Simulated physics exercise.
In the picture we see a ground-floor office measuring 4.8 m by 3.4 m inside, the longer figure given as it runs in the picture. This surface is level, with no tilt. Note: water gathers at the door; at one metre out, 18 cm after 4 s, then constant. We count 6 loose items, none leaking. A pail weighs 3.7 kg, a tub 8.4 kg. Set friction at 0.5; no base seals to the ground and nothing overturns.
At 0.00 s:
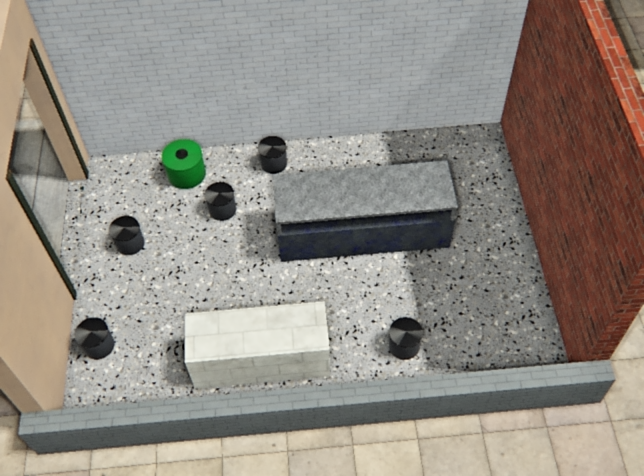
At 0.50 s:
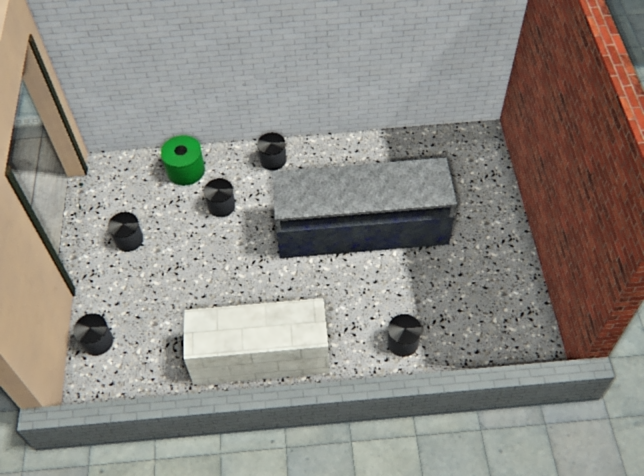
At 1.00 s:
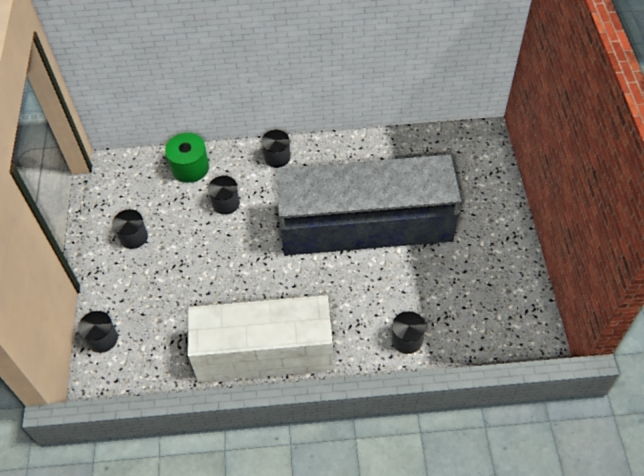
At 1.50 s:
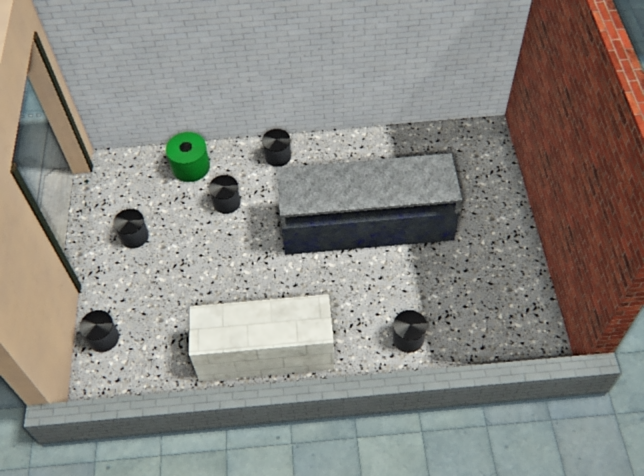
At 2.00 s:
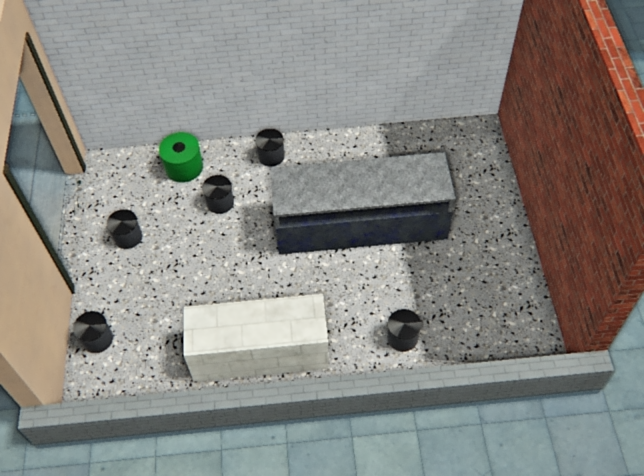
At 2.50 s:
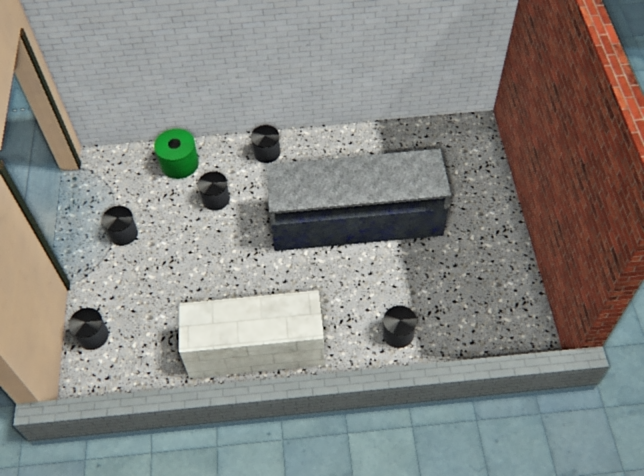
The clip shows a roofless room holding a green tub, five dark round objects and two long blocks, all staying in place while the paving outside turns bluish, then shallow water spreads in through the left doorway.
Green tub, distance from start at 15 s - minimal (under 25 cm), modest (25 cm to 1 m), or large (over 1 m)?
Large.
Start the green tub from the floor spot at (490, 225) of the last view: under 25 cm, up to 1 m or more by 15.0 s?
What happens is it gets pushed a long way.
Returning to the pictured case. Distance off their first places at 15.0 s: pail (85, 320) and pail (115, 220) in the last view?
The first is 100 cm from its start, the second 300 cm.
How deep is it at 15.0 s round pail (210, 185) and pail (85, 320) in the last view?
Depth approx. 14 cm / 7 cm.
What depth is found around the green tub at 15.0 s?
Depth: About 14 cm.
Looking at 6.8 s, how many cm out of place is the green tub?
Around 250 centimetres.
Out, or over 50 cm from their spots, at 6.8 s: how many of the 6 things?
I make it 4.
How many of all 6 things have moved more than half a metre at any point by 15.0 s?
It adds up to 5.
After 3.5 s the green tub is near (174, 144), 0.0 m from its start, aground; 0 afloat.
After 6.8 s the green tub is near (387, 132), 2.3 m from its start, afloat; 2 afloat.
After 11.0 s the green tub is near (463, 228), 3.3 m from its start, afloat; 5 afloat.
After 15.0 s the green tub is near (458, 229), 3.2 m from its start, afloat; 6 afloat.
